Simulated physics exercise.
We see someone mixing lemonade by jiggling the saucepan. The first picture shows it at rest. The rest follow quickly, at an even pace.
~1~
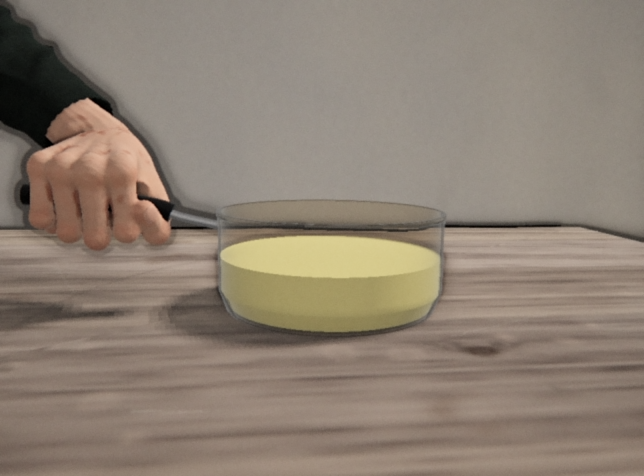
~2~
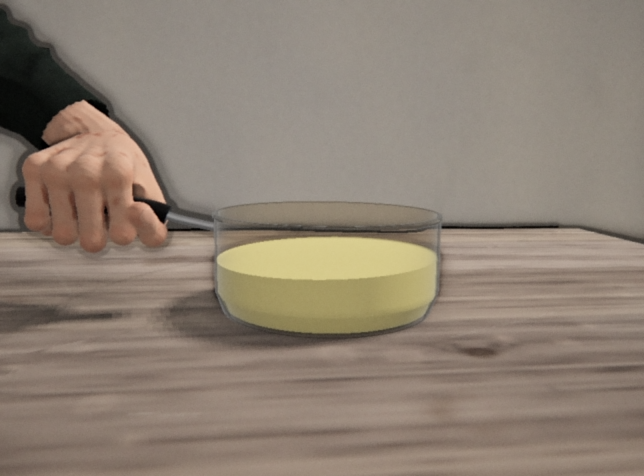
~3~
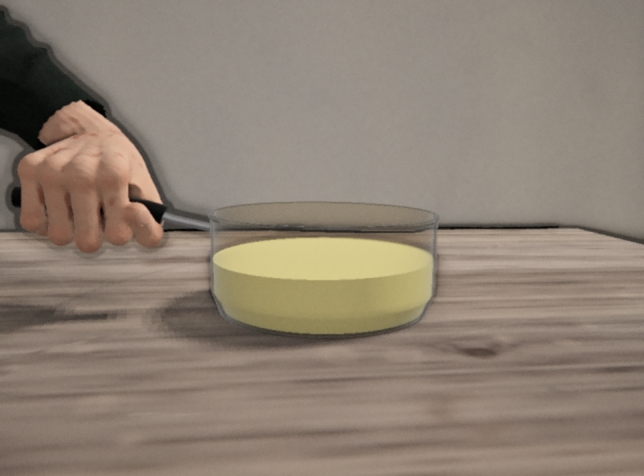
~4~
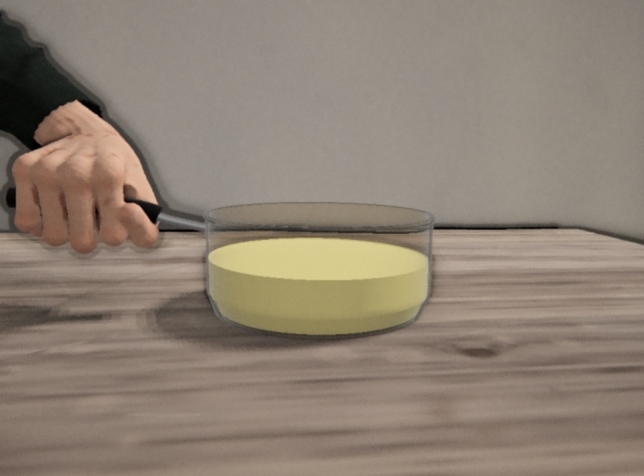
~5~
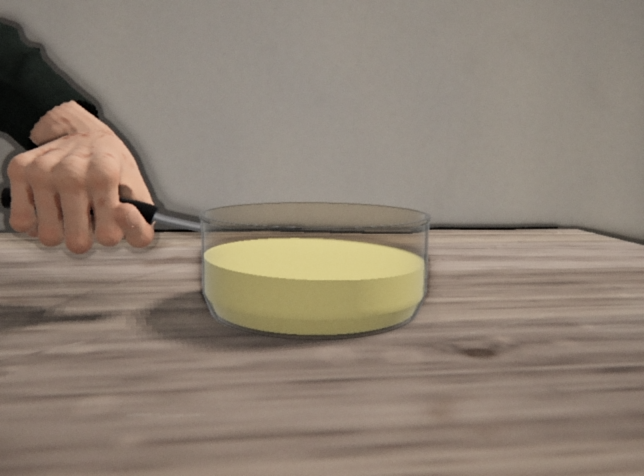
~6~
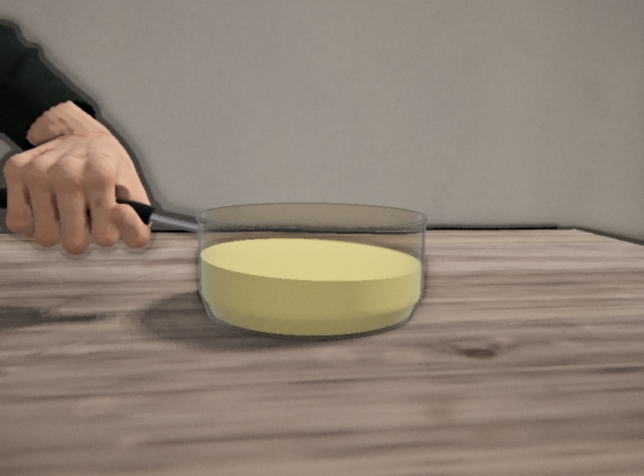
Glass saucepan of pale yellow lemonade sliding slightly left across a wooden table, a hand gripping its handle, the surface staying nearly level.
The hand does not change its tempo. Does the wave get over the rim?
At that beat the saucepan stays dry outside.
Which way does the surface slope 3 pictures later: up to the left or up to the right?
To the left-hand side.
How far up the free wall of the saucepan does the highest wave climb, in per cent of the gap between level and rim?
Roughly 10 per cent.
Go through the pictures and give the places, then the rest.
In the first picture, saucepan (330, 255) about half full; at rest.
In the second picture, saucepan about half full, surface at (327, 256); surface about level.
In the third picture, saucepan (323, 257) about half full; surface about level.
In the fourth picture, saucepan about half full, surface at (319, 257); surface about level.
In the fifth picture, saucepan (315, 257) about half full; surface about level.
In the sixth picture, saucepan about half full, surface at (312, 258); surface about level.
A moment on, the highest wave so far stays far below the rim.
When it is over, the highest wave so far stays far below the rim; nothing has left it.
